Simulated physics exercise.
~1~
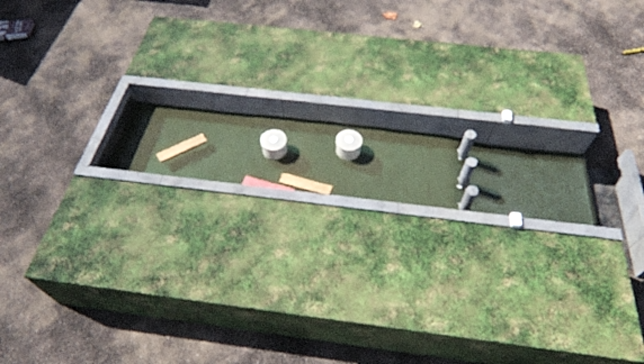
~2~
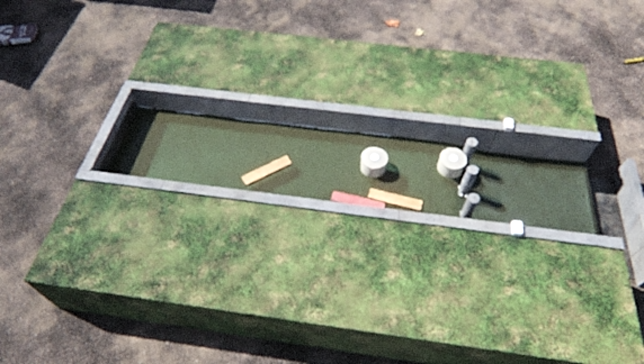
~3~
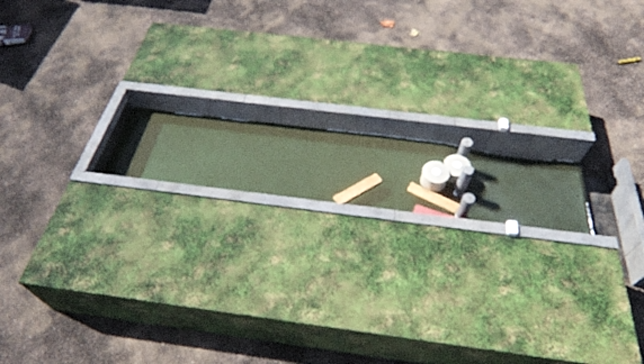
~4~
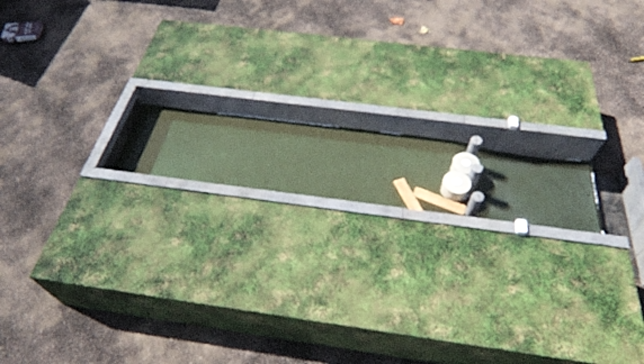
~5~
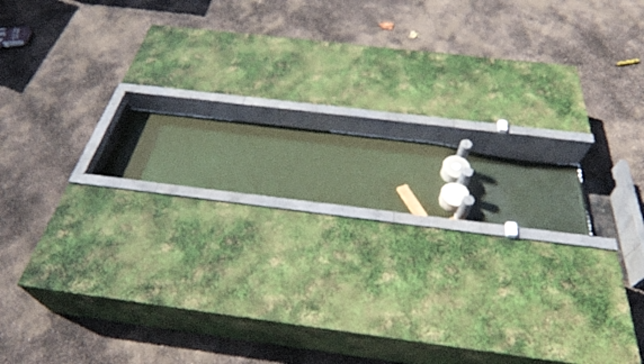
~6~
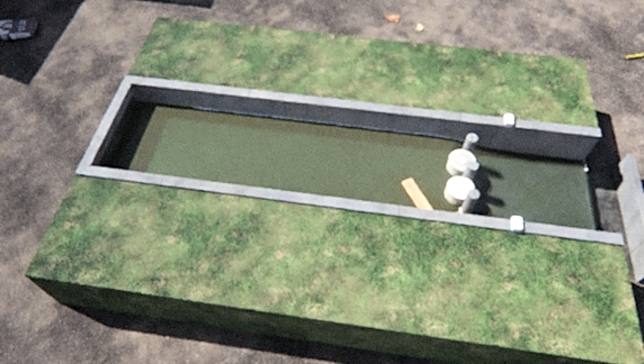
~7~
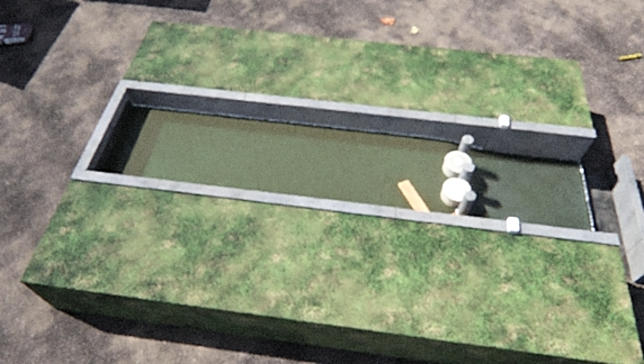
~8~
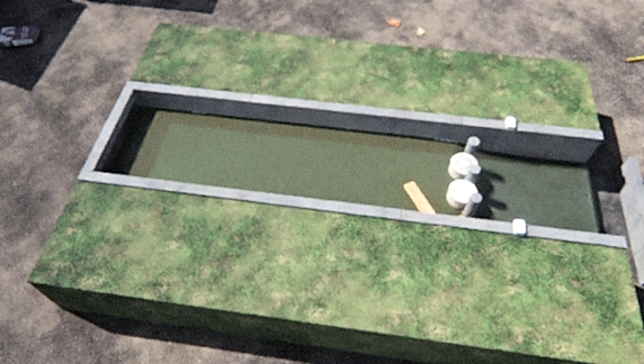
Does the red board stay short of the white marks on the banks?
No, the red board does not stay short of them. It drifts right to the posts, gets past the white marks and is gone from the channel.
